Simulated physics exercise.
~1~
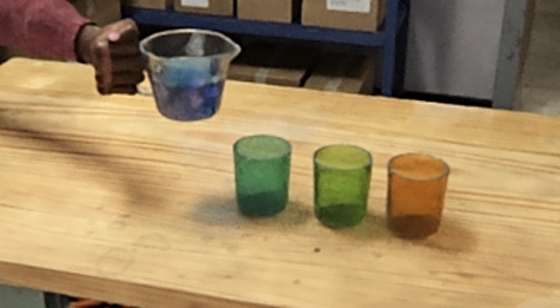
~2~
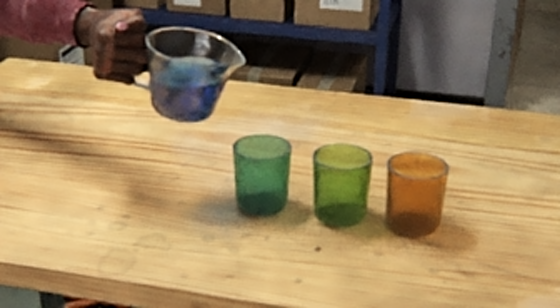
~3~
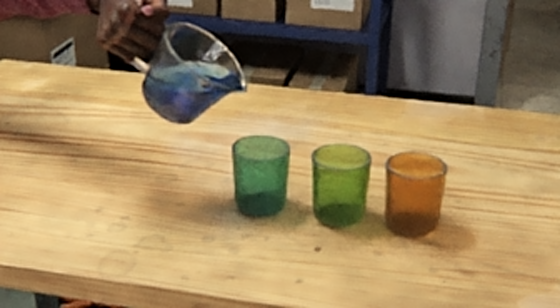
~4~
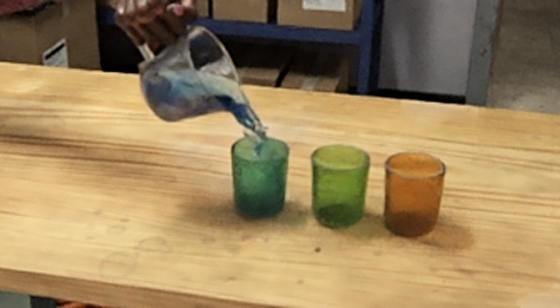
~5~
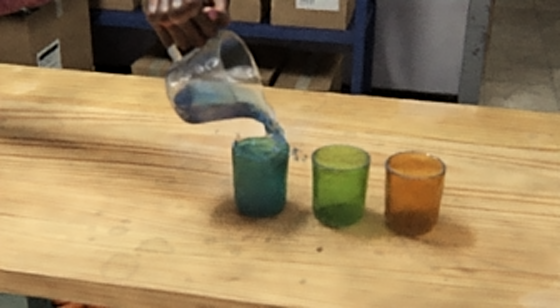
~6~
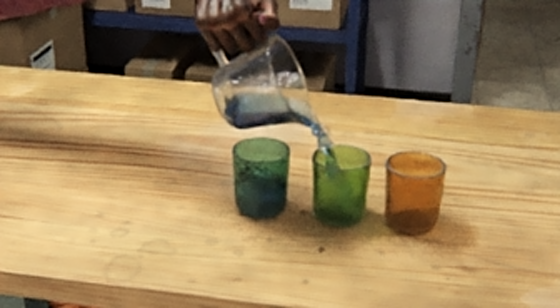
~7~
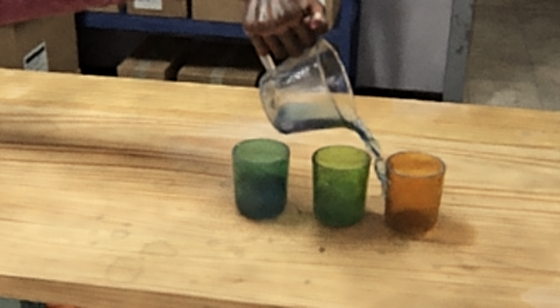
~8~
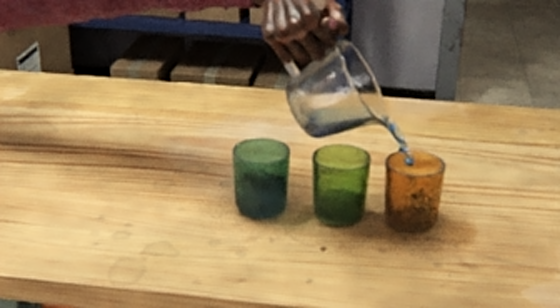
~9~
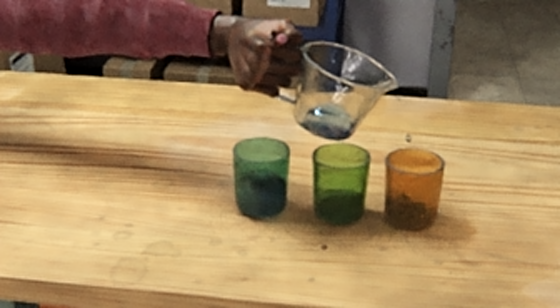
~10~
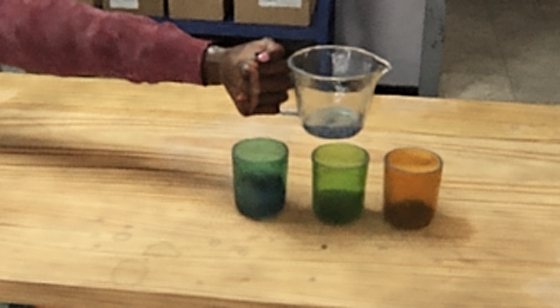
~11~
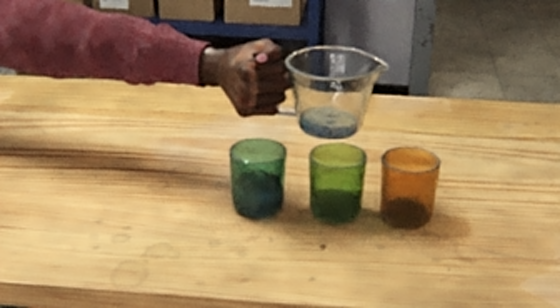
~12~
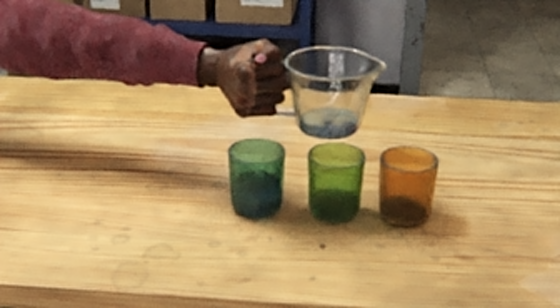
Hand tilting a clear jug and pouring blue liquid into green, lime and orange tumblers from left to right, then levelling it above them.
